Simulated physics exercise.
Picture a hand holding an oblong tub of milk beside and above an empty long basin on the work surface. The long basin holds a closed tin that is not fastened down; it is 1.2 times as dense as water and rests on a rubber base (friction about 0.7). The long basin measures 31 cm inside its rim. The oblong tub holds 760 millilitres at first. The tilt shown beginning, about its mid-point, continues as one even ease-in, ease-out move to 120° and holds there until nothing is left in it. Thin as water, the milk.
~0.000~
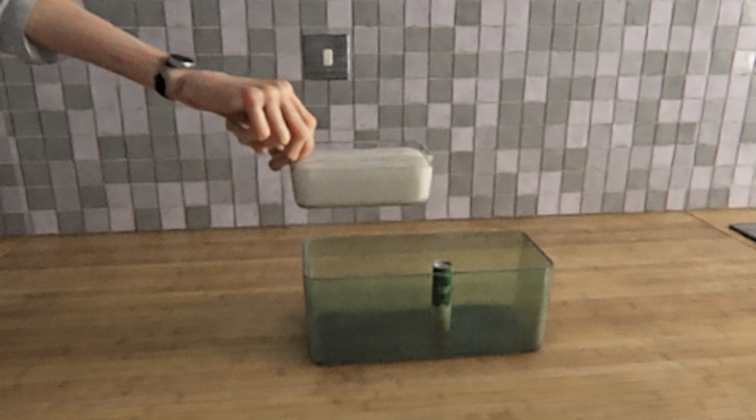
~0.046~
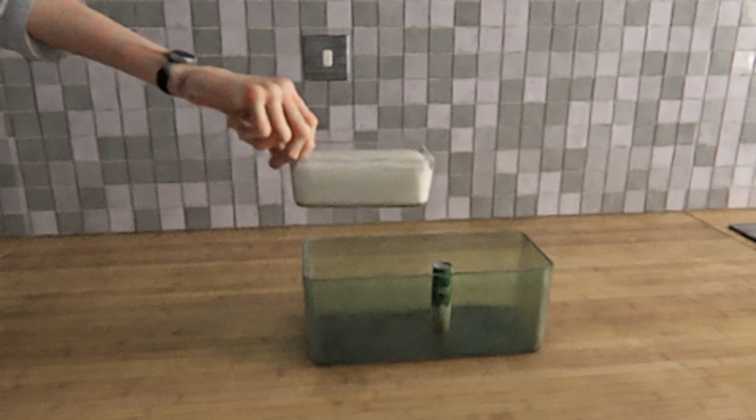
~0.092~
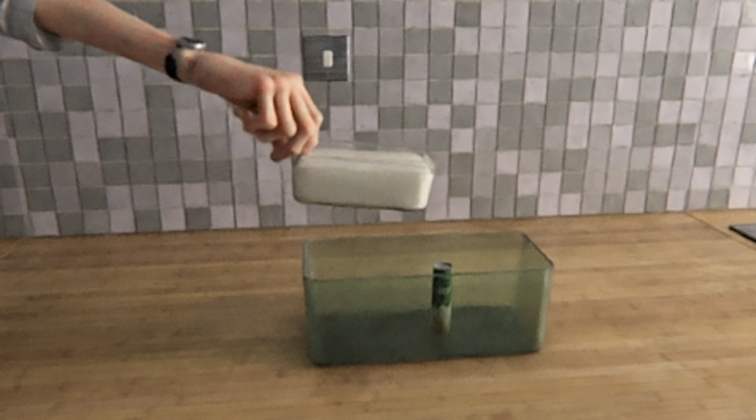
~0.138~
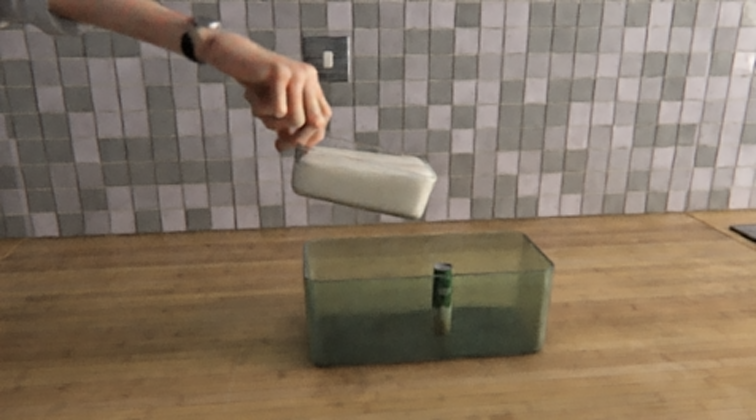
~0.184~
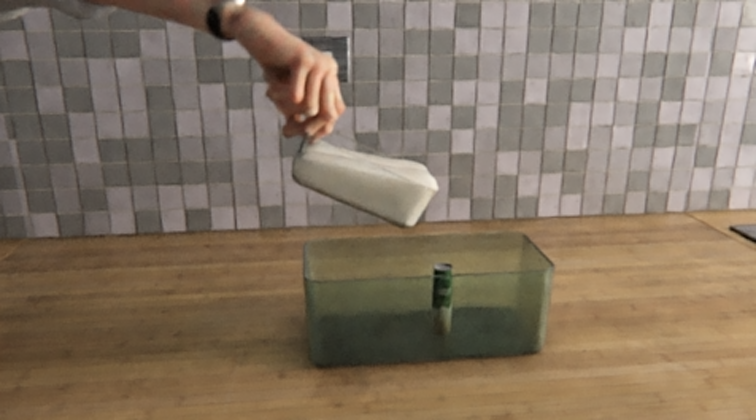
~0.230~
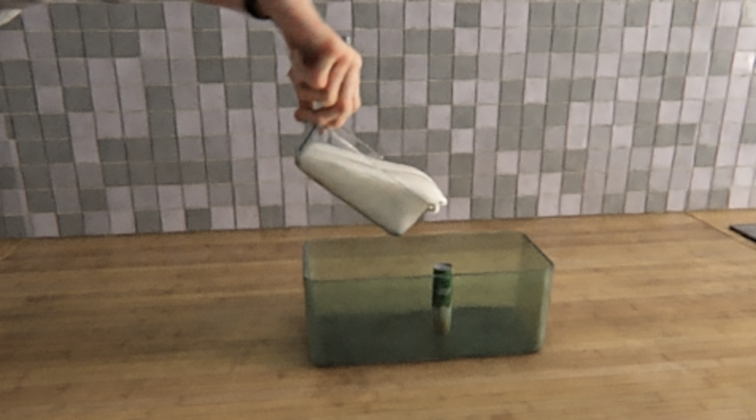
A hand held an oblong tub of milk above a long green see-through basin with a tin standing inside, then tilted the tub down to the right until milk began slipping over its lower edge.
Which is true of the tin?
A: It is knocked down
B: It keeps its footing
Option B: It keeps its footing.
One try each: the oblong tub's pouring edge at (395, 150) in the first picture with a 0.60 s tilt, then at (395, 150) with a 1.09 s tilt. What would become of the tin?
Trial 1 - tin tips; trial 2 - tin stays standing.
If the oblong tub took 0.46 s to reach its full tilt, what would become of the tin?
Result: Tin tipped over.
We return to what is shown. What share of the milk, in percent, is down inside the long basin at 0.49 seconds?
Around 88 percent.
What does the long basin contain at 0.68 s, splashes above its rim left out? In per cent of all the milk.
About 90 per cent.
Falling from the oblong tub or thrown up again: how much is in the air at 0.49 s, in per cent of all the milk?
I'd say close to 5 per cent.
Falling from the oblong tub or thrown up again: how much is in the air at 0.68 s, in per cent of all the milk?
Near 7 per cent, I'd say.
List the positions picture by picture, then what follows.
In the first frame, tilt 0°; pouring edge (427, 150); surface from (293, 159) to (424, 155); the long basin's rim runs from (304, 259) to (537, 248); the tin's top is at (442, 268).
In the second frame, tilt 2°; pouring edge (427, 153); surface from (293, 158) to (424, 157).
In the third frame, tilt 7°; pouring edge (429, 160); surface from (295, 156) to (426, 160).
In the fourth frame, tilt 15°; pouring edge (430, 170); surface from (298, 154) to (428, 165).
In the fifth frame, tilt 26°; pouring edge (429, 183); surface from (298, 152) to (415, 171); 5 per cent is over the edge.
In the sixth frame, tilt 38°; pouring edge (424, 197); surface from (298, 149) to (405, 175); 13 per cent is over the edge.
By 0.49 s the tilt is 110° and 6 per cent is still to pour; the tin stands where it began.
By 0.68 s the tilt is 120° and 0 per cent is still to pour; the tin stands where it began.
By 0.88 s the tilt is 120° and 0 per cent is still to pour; the tin stands where it began.
By 1.10 s the tilt is 120° and 0 per cent is still to pour; the tin stands where it began.
At rest the tin stands where it began.
